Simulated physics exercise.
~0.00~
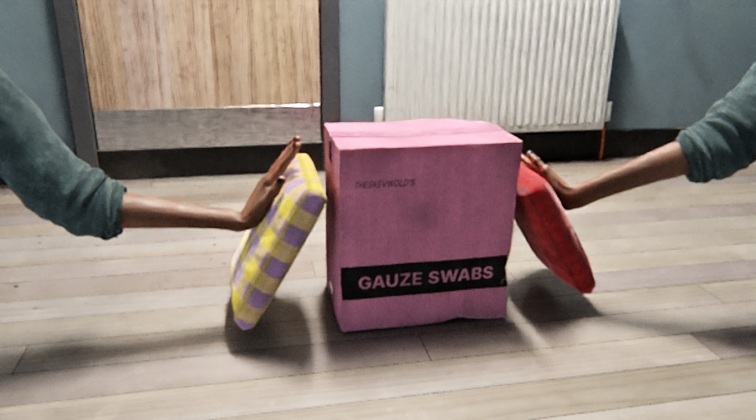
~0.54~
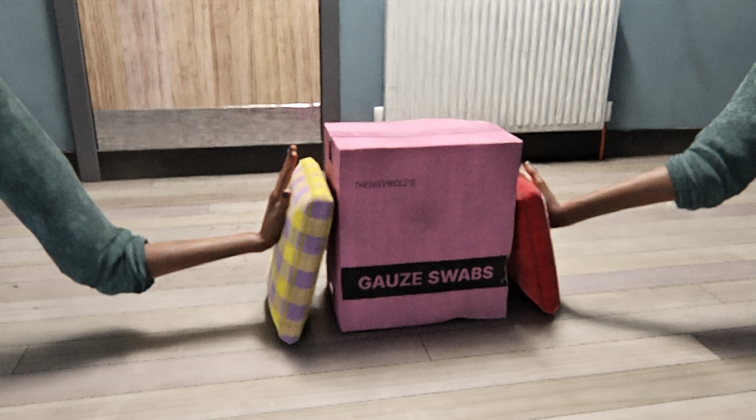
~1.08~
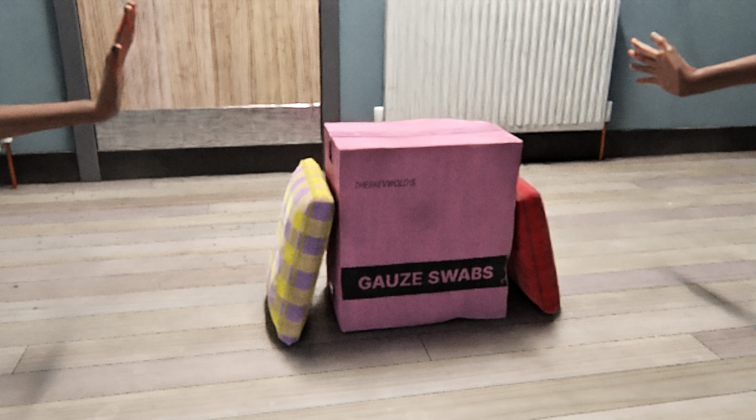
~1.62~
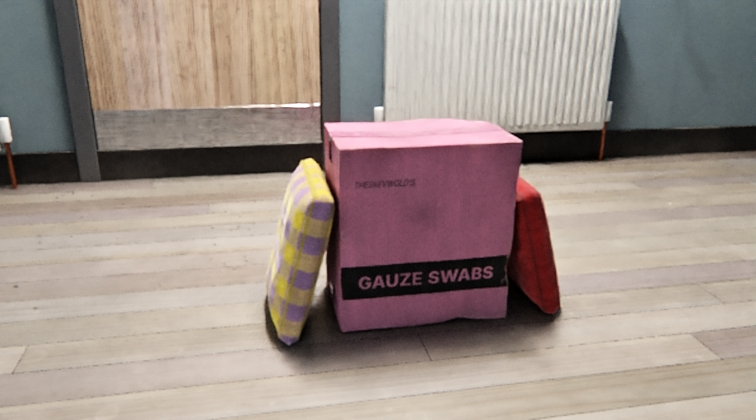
Two hands press a yellow and lilac checked cushion and a red soft bag against opposite sides of a pink box marked as gauze swabs, which stands on a smooth plank floor. The cushion on the left shifts a little to the right and tilts more upright, while the red bag on the right moves slightly left and down, closer to the box. Both hands then let go and draw back toward the edges of the view. The box stays put throughout. With the hands gone, the cushion and the bag both remain leaning against it.
